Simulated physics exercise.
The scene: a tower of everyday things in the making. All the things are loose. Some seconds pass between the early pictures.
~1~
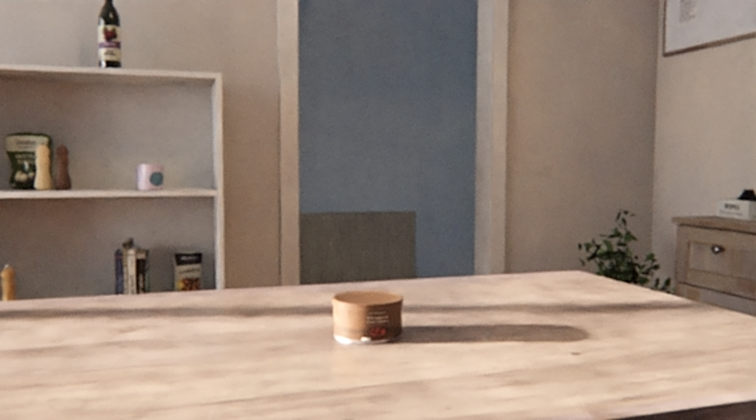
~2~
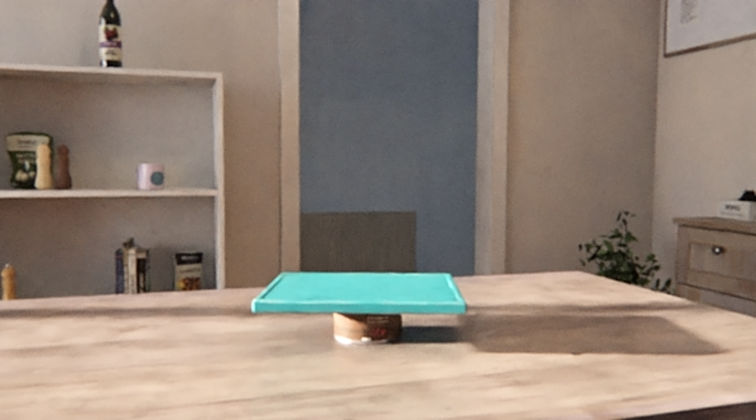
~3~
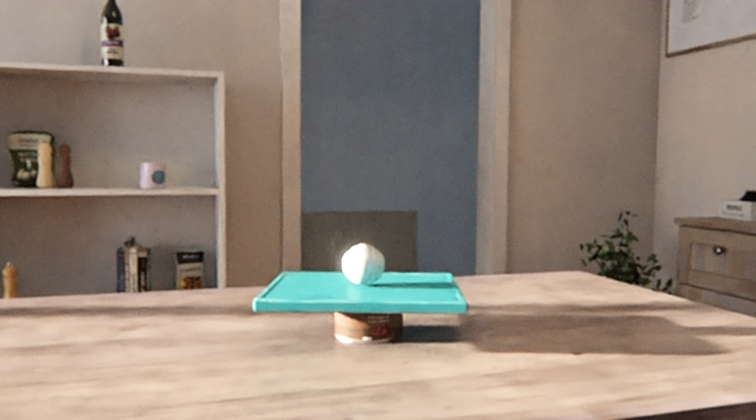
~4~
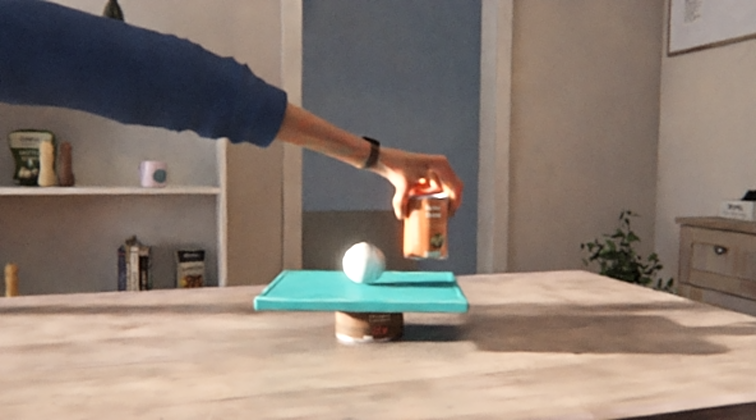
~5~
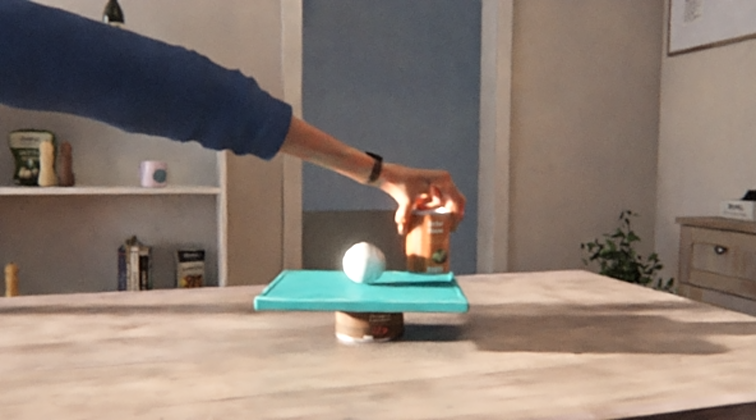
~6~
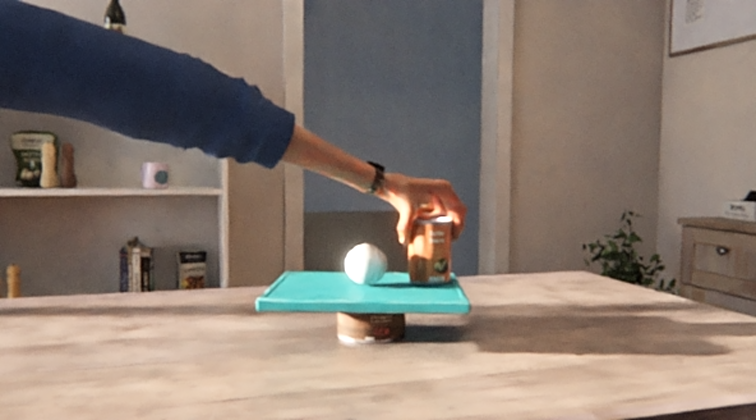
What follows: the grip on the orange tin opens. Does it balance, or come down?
Outcome: The pile keeps its balance.
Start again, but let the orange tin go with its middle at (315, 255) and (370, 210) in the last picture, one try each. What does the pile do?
First try: It holds; second try: It comes apart.
Then, 0.20 s after the last picture, nothing has stirred.
Then, 0.40 s after the last picture, orange tin resting near (430, 252).
At rest, all 4 in place. Seen from the same camera at the end, orange tin near (430, 252). The pile stays up.
